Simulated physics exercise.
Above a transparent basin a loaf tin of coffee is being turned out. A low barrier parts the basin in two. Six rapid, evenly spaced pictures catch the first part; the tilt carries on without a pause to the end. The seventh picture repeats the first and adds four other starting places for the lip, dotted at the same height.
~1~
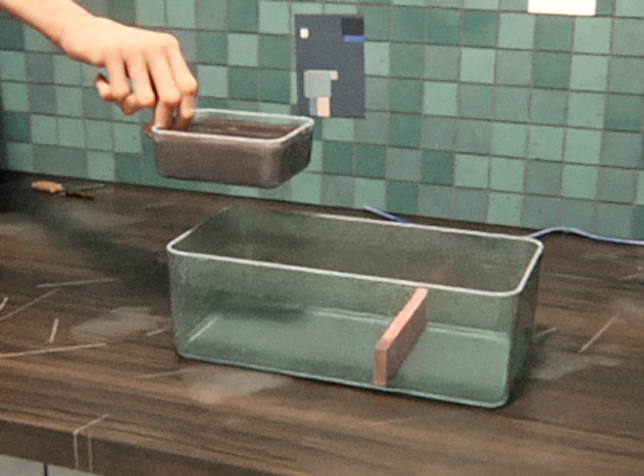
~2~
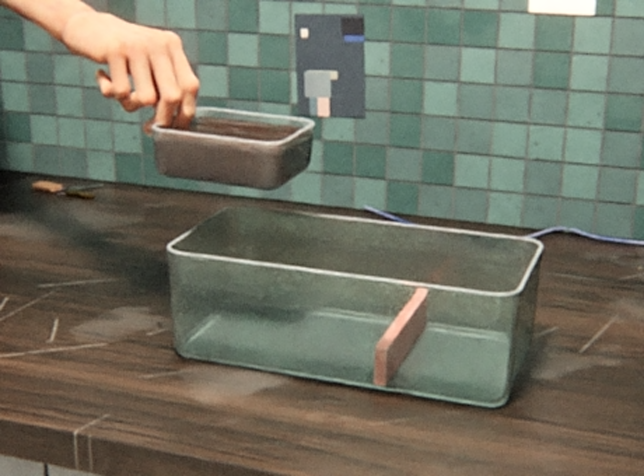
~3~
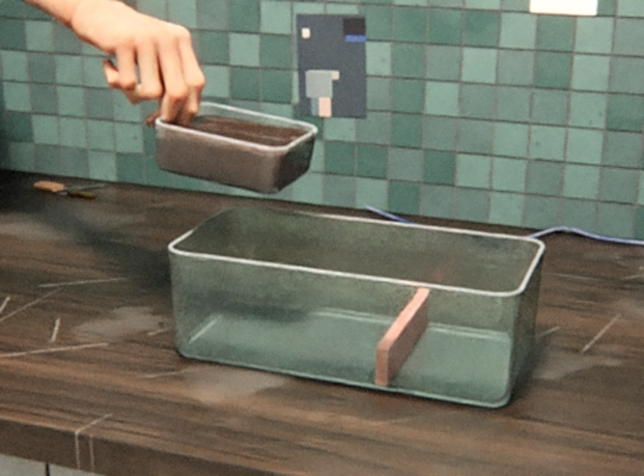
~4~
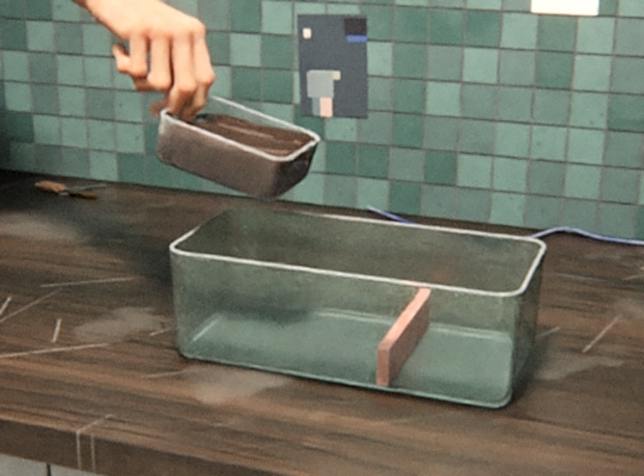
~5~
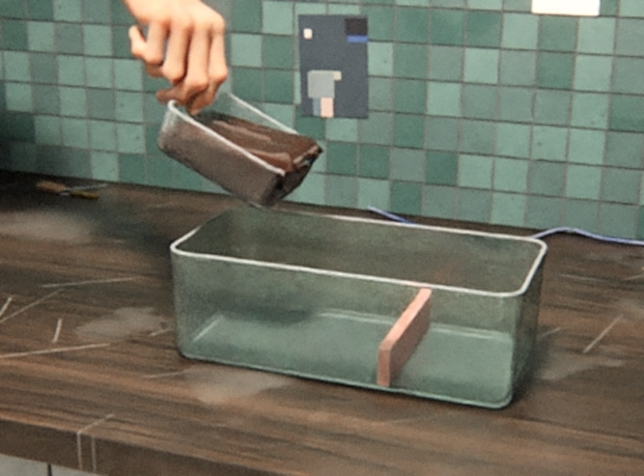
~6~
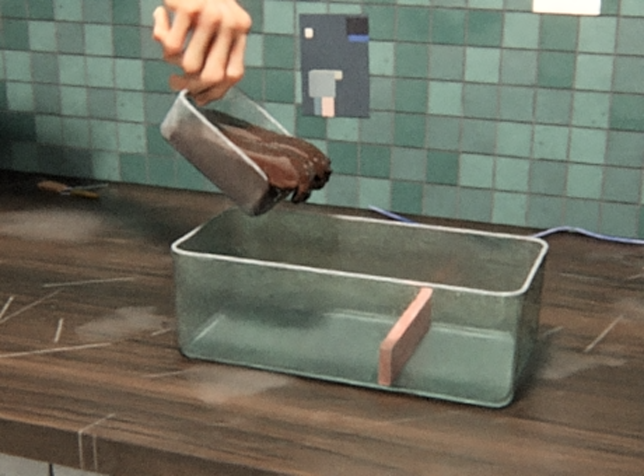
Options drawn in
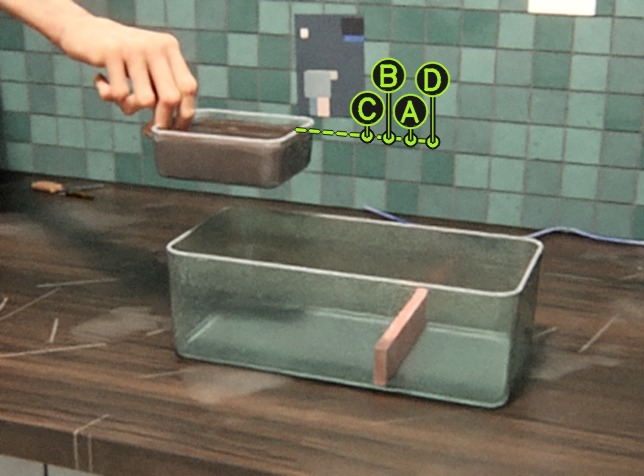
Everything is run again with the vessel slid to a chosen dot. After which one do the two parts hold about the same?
Spot C.
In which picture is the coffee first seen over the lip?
In picture 5.
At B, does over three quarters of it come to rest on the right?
No, it does not.
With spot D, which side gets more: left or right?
More ends on the right.
On the marked copy, A at (410, 139); B at (388, 137); C at (367, 136); D at (432, 141).
If A is chosen, about 20 % ends left of the wall and 77 % right of it; 3 % is lost outside.
If B is chosen, about 31 % ends left of the wall and 68 % right of it.
If C is chosen, about 48 % ends left of the wall and 51 % right of it.
If D is chosen, about 19 % ends left of the wall and 77 % right of it; 5 % is lost outside.
